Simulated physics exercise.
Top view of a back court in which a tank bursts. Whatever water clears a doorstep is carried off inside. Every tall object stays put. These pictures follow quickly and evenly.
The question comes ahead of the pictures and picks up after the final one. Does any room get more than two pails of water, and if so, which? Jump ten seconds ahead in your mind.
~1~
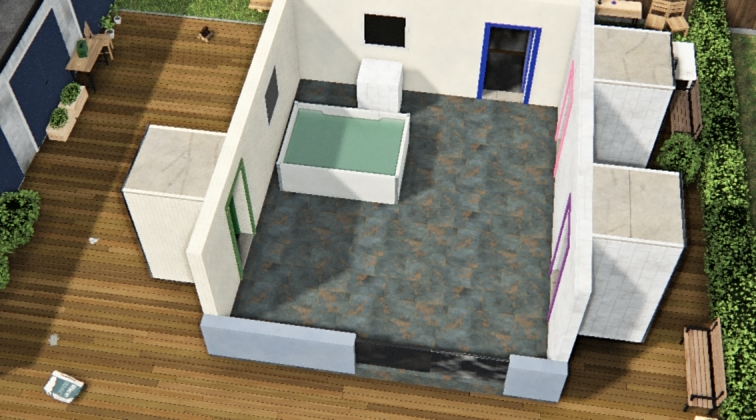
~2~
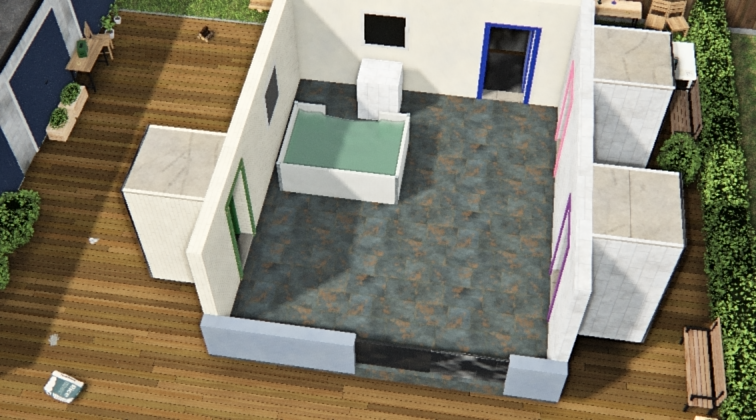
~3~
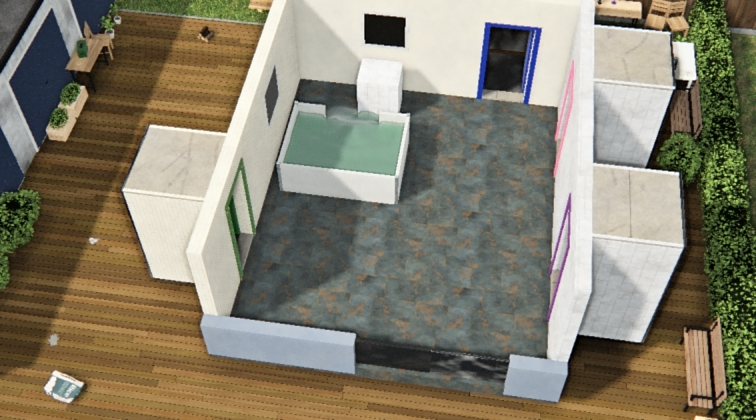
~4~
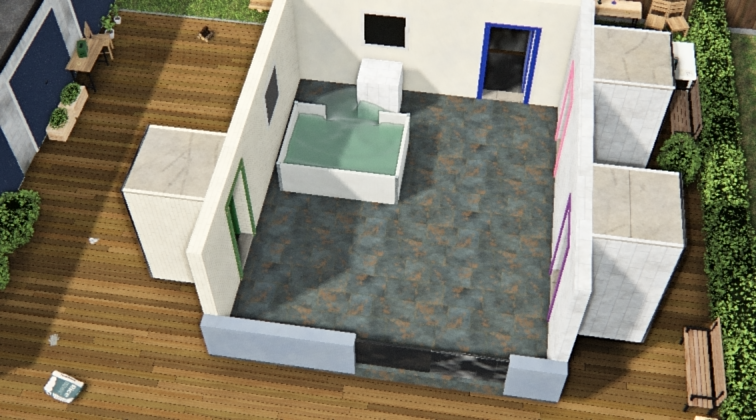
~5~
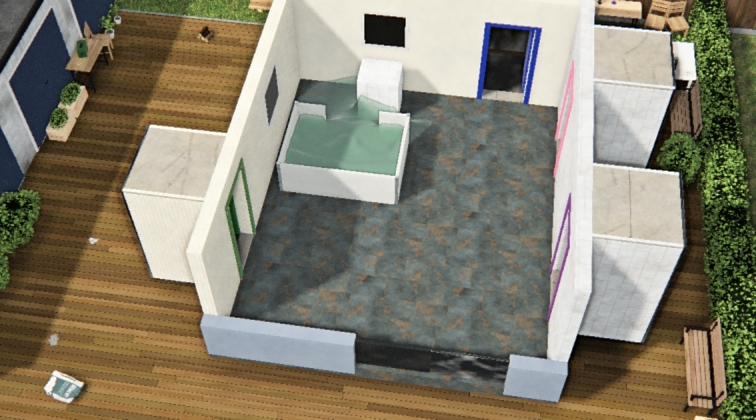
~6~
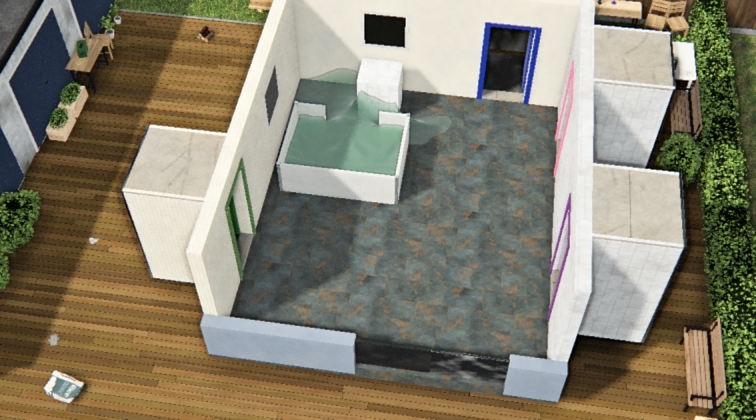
At the end, the pink door lets the inflow pass two buckets; the purple door keeps the inflow to two buckets or less; the blue door lets the inflow pass two buckets; the green door keeps the inflow to two buckets or less.
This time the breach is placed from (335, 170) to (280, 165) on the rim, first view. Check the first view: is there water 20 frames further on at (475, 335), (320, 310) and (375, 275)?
In the order you gave them, I get drenched, drenched, drenched.
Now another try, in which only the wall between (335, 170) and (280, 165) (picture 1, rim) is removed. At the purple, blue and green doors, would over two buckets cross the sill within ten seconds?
The purple door remains within the limit, the blue door tops the limit and the green door tops the limit.
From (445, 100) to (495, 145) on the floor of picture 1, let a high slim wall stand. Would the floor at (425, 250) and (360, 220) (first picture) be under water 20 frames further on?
Result, in order: Bone-dry / bone-dry.
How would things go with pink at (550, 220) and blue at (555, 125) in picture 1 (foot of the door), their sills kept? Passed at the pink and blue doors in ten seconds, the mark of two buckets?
Pink door: Falls short. Blue door: Exceeds the limit.
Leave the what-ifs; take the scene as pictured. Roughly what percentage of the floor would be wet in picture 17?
I'd guess some 35 per cent.
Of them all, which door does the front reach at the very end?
I'd go with the one in purple.
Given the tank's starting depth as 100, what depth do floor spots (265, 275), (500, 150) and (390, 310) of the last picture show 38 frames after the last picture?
In the order asked, some 2, 4 and 2 in a hundred.
A moment on, water covers 20 % of the floor; the pink door not reached, the purple door not reached, the blue door not reached, the green door not reached.
Next, water covers 35 % of the floor; the pink door under two buckets in, the purple door not reached, the blue door wet at the sill, nothing in, the green door not reached.
Then, water covers 45 % of the floor; the pink door over two buckets in, the purple door wet at the sill, nothing in, the blue door under two buckets in, the green door wet at the sill, nothing in.
Later, water covers 80 % of the floor; the pink door far over two buckets in, the purple door wet at the sill, nothing in, the blue door under two buckets in, the green door wet at the sill, nothing in.
In the end, water covers 95 % of the floor; the pink door far over two buckets in, the purple door wet at the sill, nothing in, the blue door over two buckets in, the green door wet at the sill, nothing in.
